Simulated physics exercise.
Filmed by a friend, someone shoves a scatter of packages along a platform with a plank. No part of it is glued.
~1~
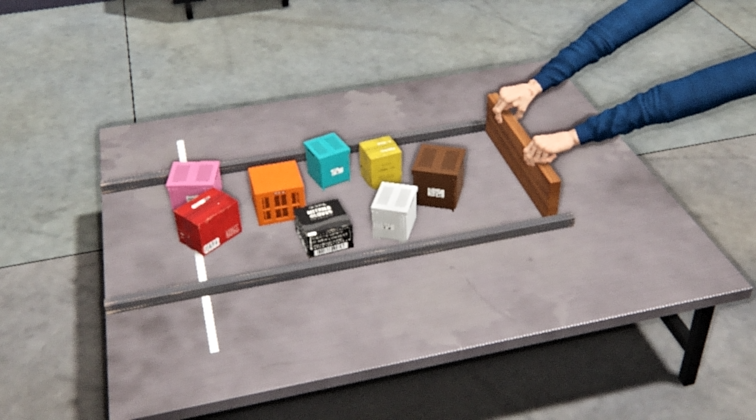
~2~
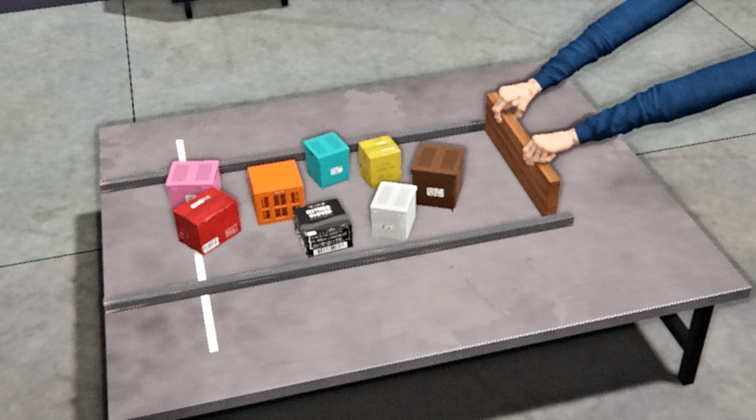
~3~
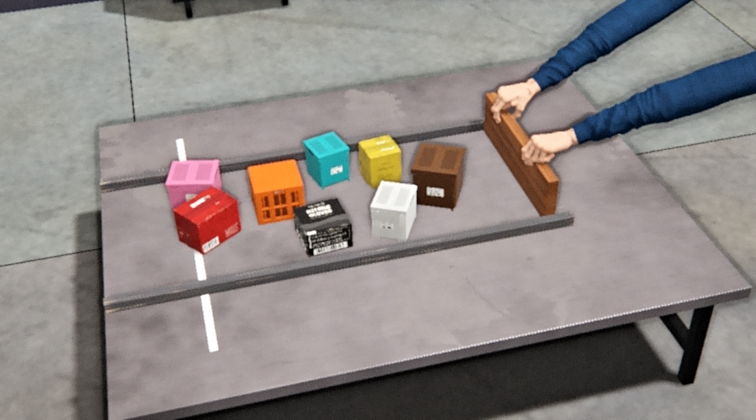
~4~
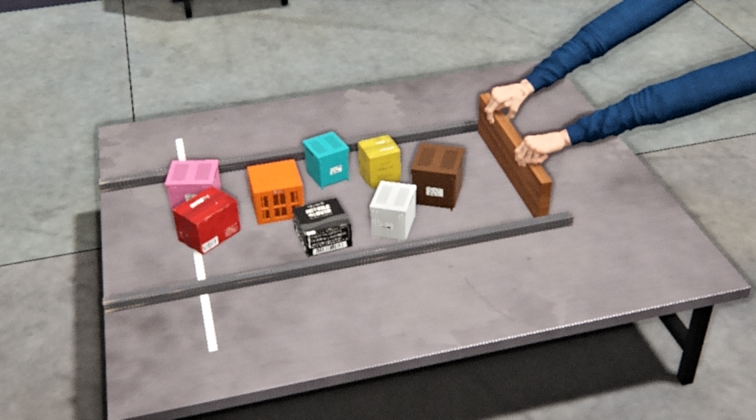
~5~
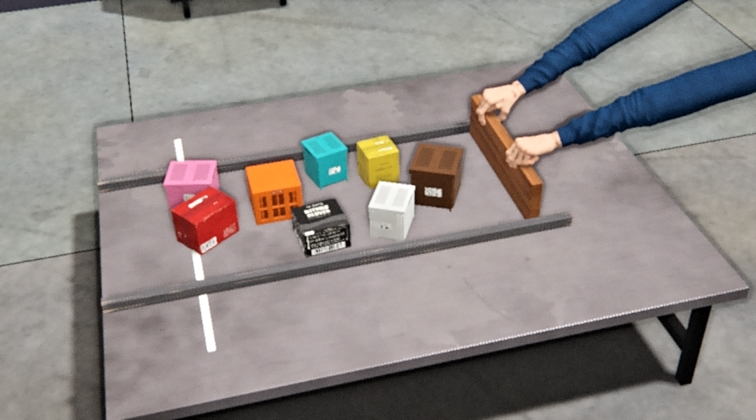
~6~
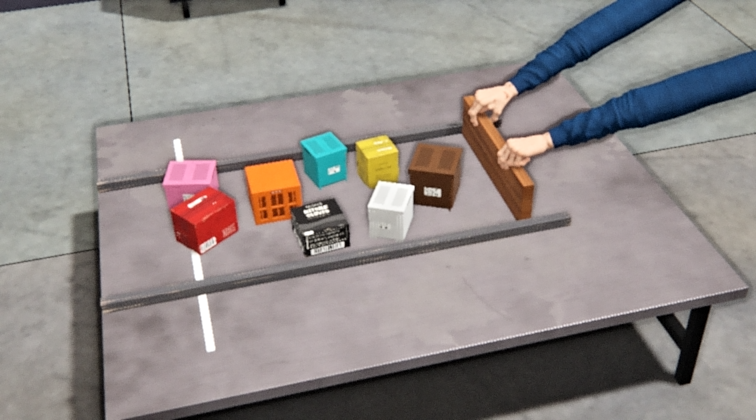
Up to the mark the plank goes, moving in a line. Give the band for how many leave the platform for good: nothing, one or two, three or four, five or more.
Band: One or two.
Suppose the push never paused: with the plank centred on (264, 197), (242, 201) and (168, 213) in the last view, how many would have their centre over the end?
Per position: 0 / 0 / 3.
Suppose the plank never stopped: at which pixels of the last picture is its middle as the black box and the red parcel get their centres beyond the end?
Roughly (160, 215); for the second one, roughly (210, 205).
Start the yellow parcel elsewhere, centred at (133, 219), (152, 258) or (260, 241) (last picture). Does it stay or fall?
At the three spots, the yellow parcel tips over, tips over and tips over.
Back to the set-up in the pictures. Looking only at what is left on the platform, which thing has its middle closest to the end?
Answer: The orange crate.
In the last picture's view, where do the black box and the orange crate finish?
Around (133, 271), then around (116, 218).
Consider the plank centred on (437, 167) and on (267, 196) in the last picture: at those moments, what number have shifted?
By then 1, and later 8.
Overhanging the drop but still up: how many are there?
I'd say 1 of them.
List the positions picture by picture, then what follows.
The first picture shows pink tote (195, 187); red parcel (209, 221); orange crate (277, 193); plank (520, 154); tape (195, 231).
The second picture shows red parcel (208, 221); yellow parcel (380, 163).
The third picture shows orange crate (277, 192); brown tote (438, 177).
The fourth picture shows pink tote (194, 185); white tote (393, 212).
The fifth picture shows red parcel (206, 221); black box (321, 227).
The sixth picture shows pink tote (192, 186); red parcel (205, 221); orange crate (274, 192); plank (495, 157); tape (191, 230).
Early on, none off yet; pink tote at rest near (192, 186); red parcel at rest near (205, 221); orange crate at rest near (274, 192).
A while later, none off yet; pink tote at rest near (192, 186); red parcel at rest near (205, 221); orange crate travelled a little near (258, 195).
Further along, none off yet; pink tote travelled about its own width near (146, 189); red parcel travelled about its own width near (140, 244); orange crate travelled well along near (178, 209).
Finally, the number that fall off is one or two; lost, red parcel and pink tote.
